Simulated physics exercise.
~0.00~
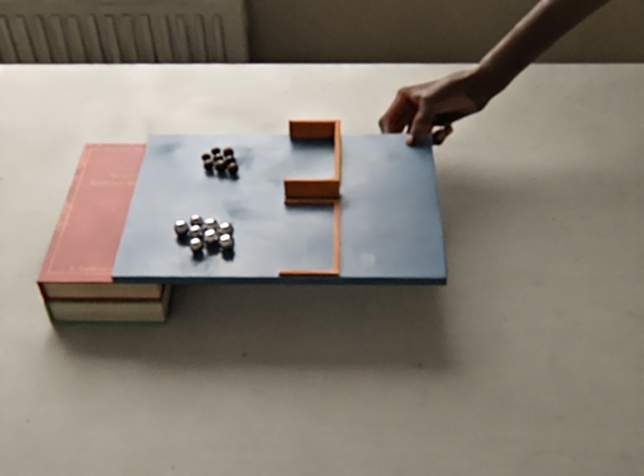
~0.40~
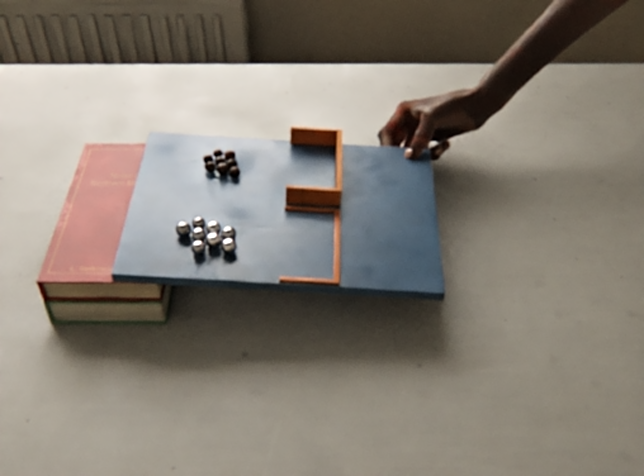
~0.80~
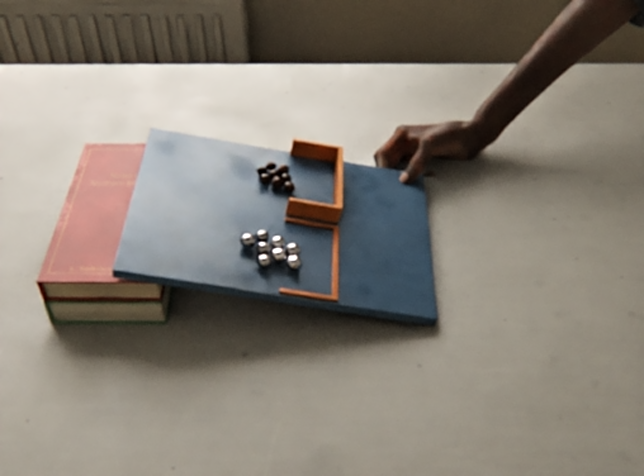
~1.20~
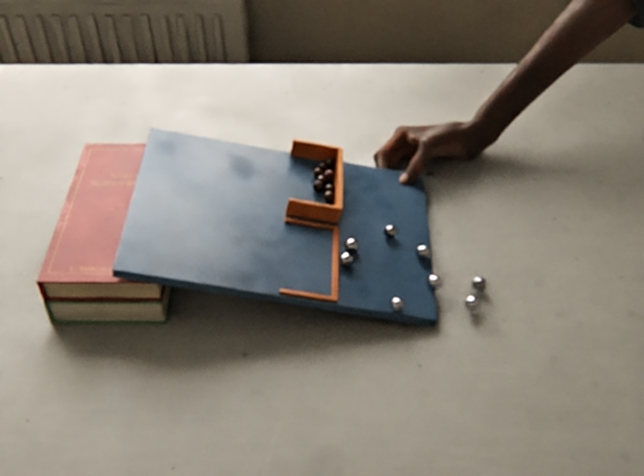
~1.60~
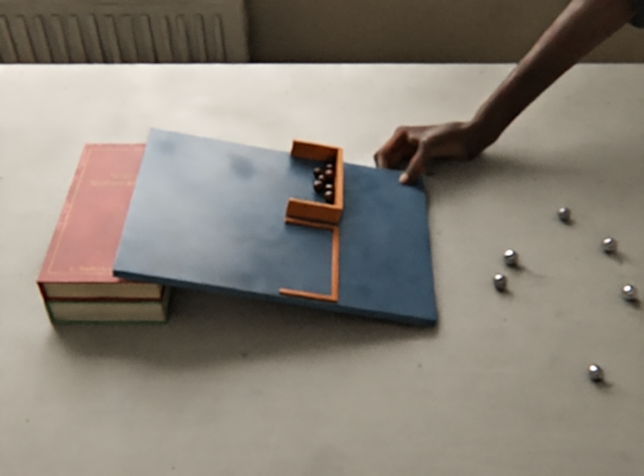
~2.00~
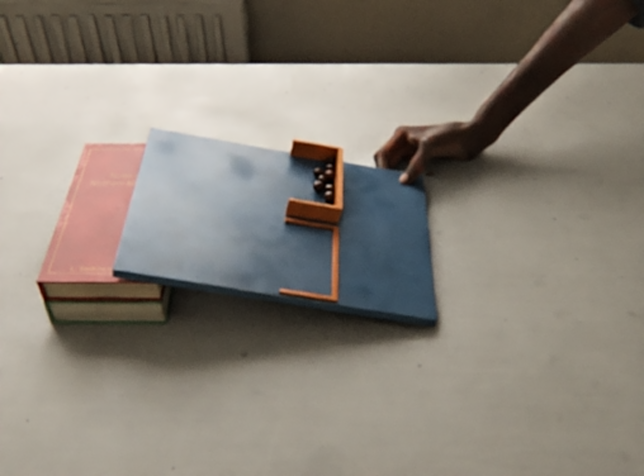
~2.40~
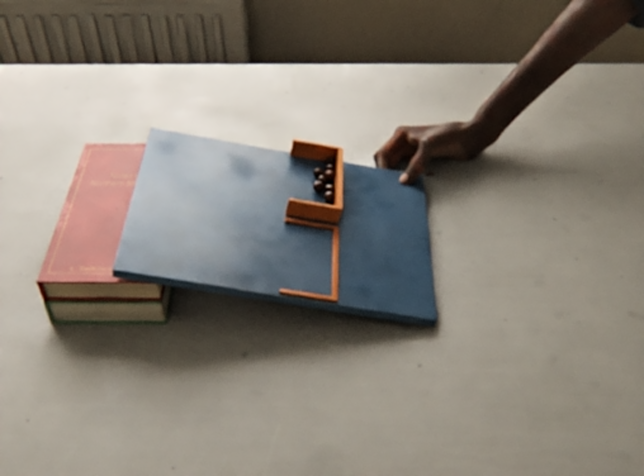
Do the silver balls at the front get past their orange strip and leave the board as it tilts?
Yes, the silver balls get over the low front strip, roll off the board and across the table out of view. The dark pieces at the back stay held behind their own strip.
Blue board on books tilting down under a hand, silver balls rolling past an orange strip and away, dark pieces staying caught.
